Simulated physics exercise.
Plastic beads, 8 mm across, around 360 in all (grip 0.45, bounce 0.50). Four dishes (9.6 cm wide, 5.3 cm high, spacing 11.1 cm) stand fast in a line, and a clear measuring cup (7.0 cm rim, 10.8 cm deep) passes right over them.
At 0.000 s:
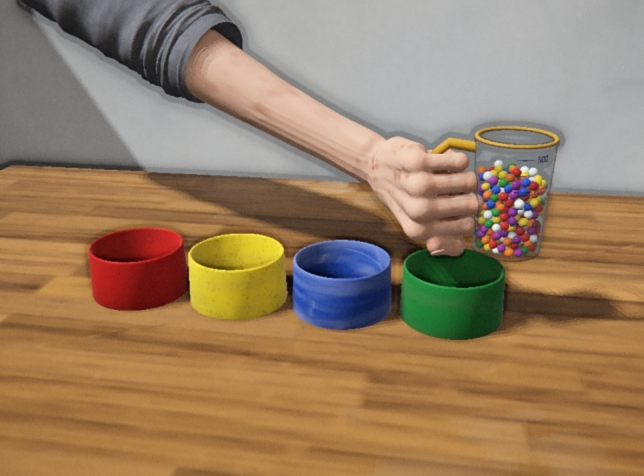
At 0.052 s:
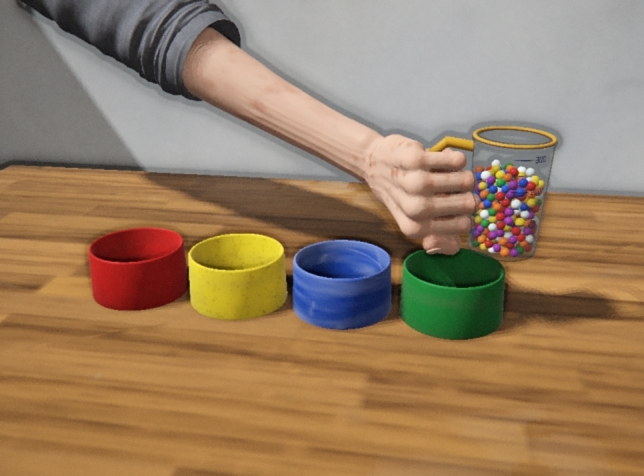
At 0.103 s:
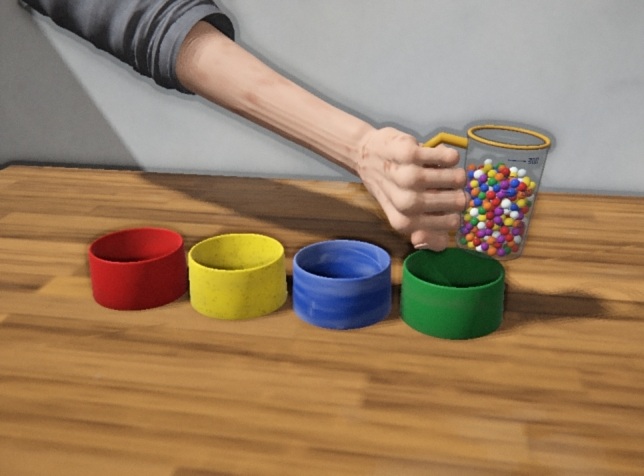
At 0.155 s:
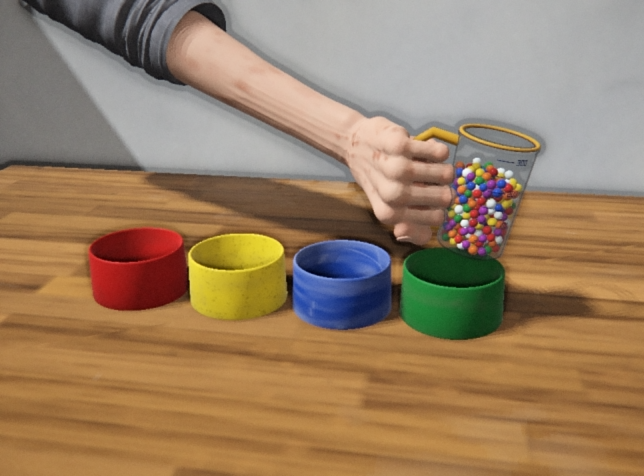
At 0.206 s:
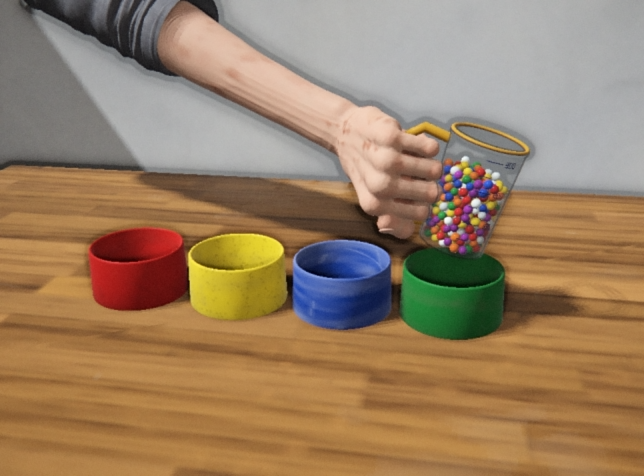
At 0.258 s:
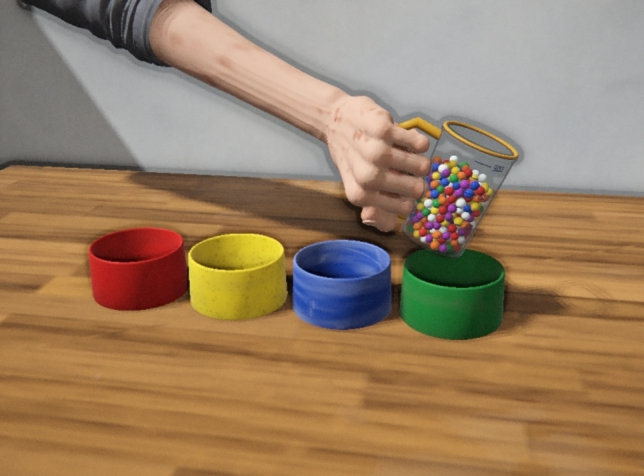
A hand holding a clear measuring cup of multicoloured beads moves a short way left above the green dish, gradually tilting the cup's rim to the right, while the red, yellow, blue and green dishes stay still on the wooden table.
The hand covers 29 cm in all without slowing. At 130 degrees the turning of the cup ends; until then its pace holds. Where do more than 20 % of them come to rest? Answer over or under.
Red under, blue under, green under, yellow over, counter under.
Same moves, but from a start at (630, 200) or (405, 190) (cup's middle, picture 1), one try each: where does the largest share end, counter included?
Most goes to: Blue; red.
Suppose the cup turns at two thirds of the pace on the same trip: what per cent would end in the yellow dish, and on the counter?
Yellow 70; counter 30.
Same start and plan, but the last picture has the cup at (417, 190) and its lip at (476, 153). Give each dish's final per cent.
Red 0, blue 10, green 0, yellow 70.
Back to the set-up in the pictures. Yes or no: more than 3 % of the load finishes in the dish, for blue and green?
Blue yes, green no.
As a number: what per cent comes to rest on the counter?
About 15 per cent.
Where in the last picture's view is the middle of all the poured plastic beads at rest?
Near (253, 283).
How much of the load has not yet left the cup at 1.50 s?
Some 5 per cent of the load.
After 0.75 s, tilt 73 degrees; cup holds 100 %.
Then, at 1.08 s, tilt 108 degrees; cup holds 95 %, blue 5 %.
After 1.50 s, tilt 130 degrees; cup holds 5 %, blue 5 %, yellow 75 %.
At rest (2.2 s), red 0 %, blue 5 %, green 0 %, yellow 80 %, counter 15 %.
